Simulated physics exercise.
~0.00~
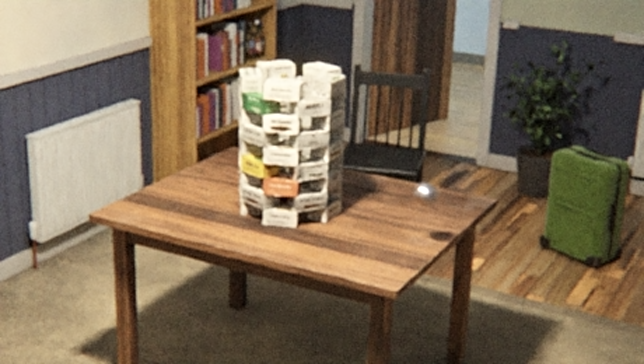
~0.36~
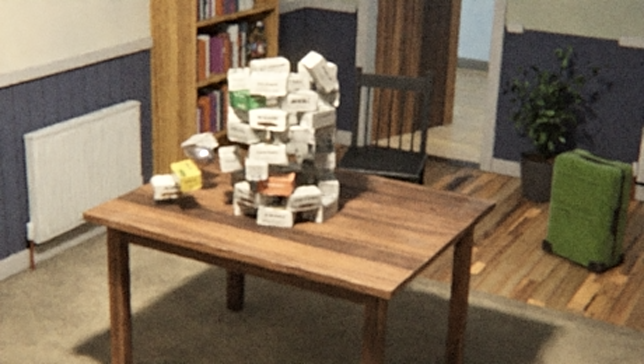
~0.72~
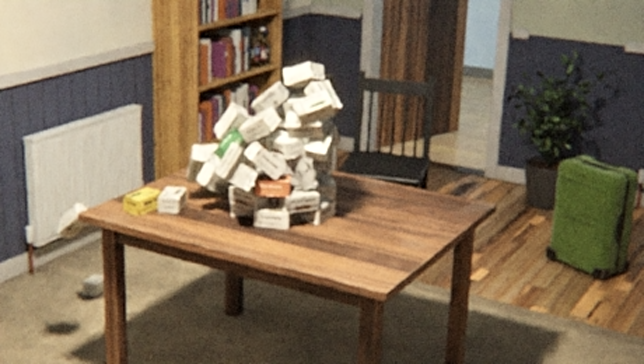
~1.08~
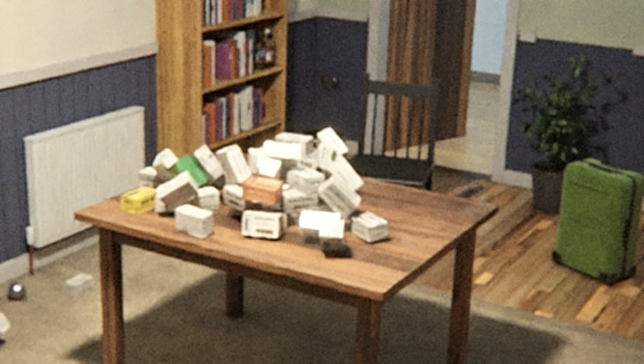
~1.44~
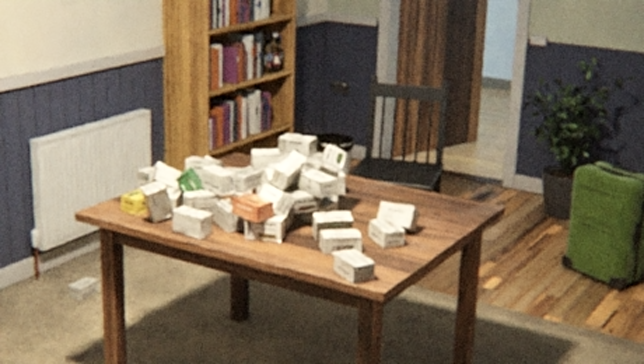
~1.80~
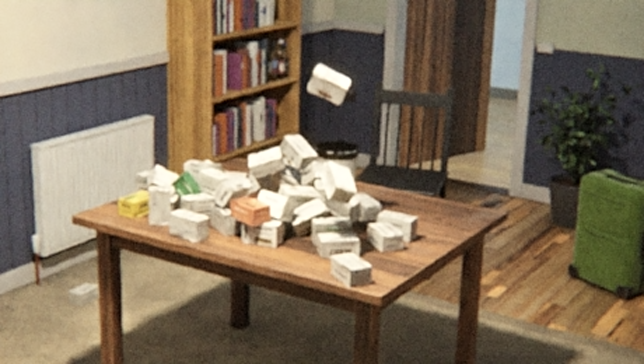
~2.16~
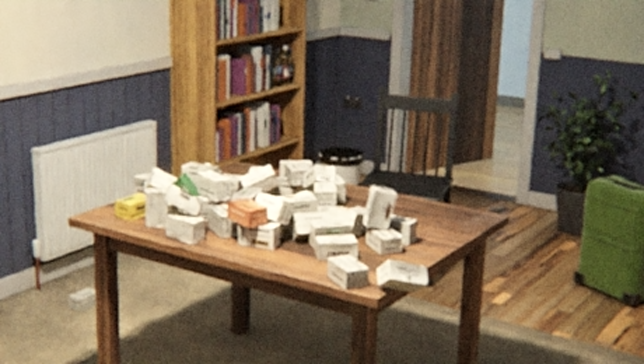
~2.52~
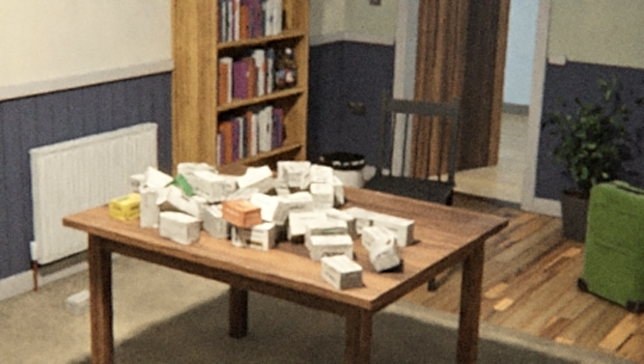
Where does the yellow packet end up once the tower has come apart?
It drops from its place in the tower and ends up lying on the tabletop, at the left edge of the heap.
A wooden table stands in a room with a bookcase, a dark chair, a plant and a green suitcase, seen from slightly above as the view drifts sideways. On it rises a round tower of mostly white packets, with green, yellow and orange ones among them. A small steel ball flies in from the right and strikes the tower, knocking the yellow packet out to the left. The upper rings lean and cave in, spilling packets across the tabletop, while the ball drops to the floor at left. One white packet hops above the pile, and finally a low, jumbled heap remains.
